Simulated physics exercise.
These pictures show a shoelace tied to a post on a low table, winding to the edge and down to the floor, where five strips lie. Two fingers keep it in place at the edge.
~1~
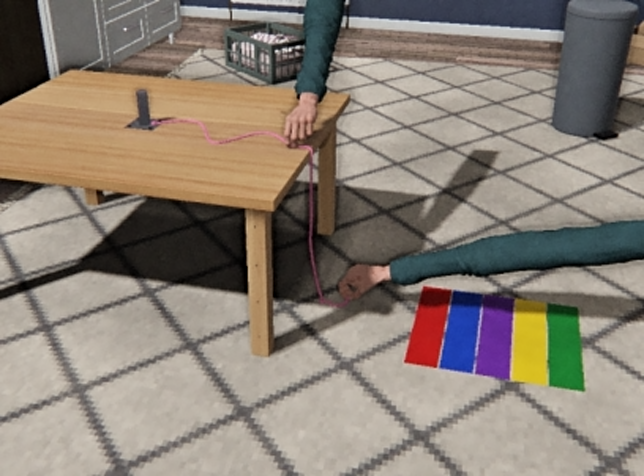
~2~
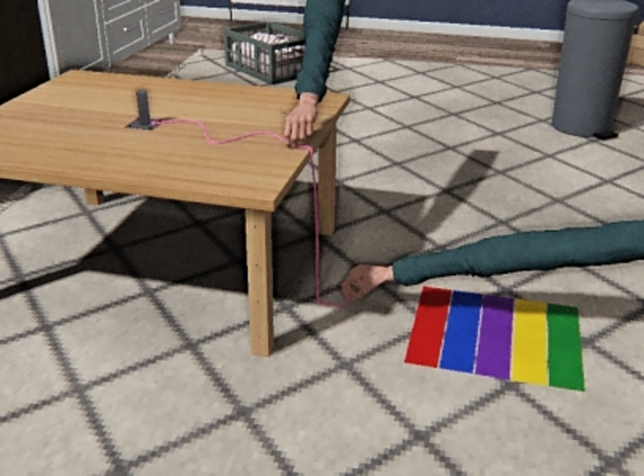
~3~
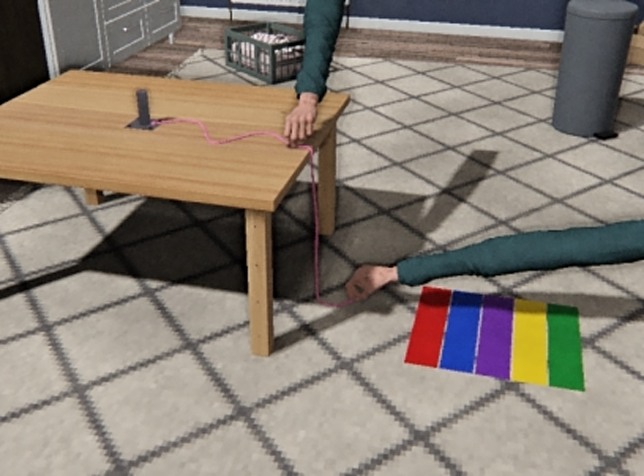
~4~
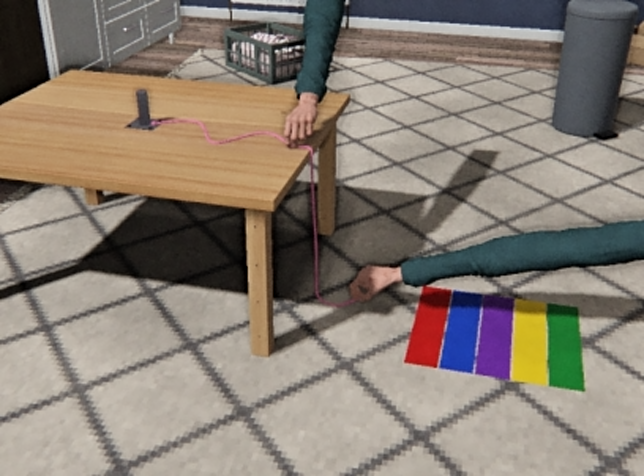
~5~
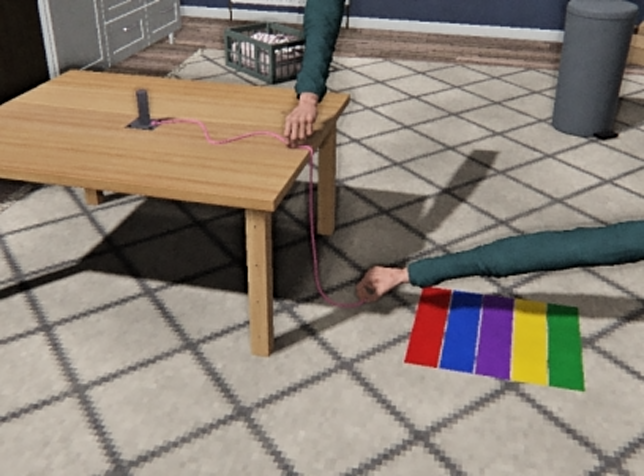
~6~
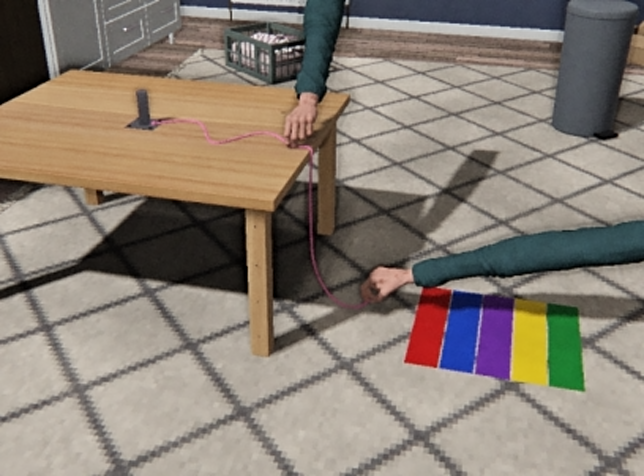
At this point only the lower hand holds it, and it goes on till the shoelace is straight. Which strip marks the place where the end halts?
The yellow strip does.
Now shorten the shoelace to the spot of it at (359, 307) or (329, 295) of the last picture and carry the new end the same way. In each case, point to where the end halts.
It would be at (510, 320) in the first case and at (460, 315) in the second.
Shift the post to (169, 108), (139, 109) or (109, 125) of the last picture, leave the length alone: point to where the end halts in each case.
In that order: (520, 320), (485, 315) and (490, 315).
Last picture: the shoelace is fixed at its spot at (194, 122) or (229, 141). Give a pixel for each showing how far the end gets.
Roughly (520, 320) and (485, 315).
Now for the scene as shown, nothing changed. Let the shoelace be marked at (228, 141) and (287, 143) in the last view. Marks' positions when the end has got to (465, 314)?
Point one: (266, 140); point two: (321, 179).
Early on, end near (465, 314); over blue.
Midway, end near (508, 320); over purple.
At the end of the slack, end near (532, 324); over yellow. Over yellow.
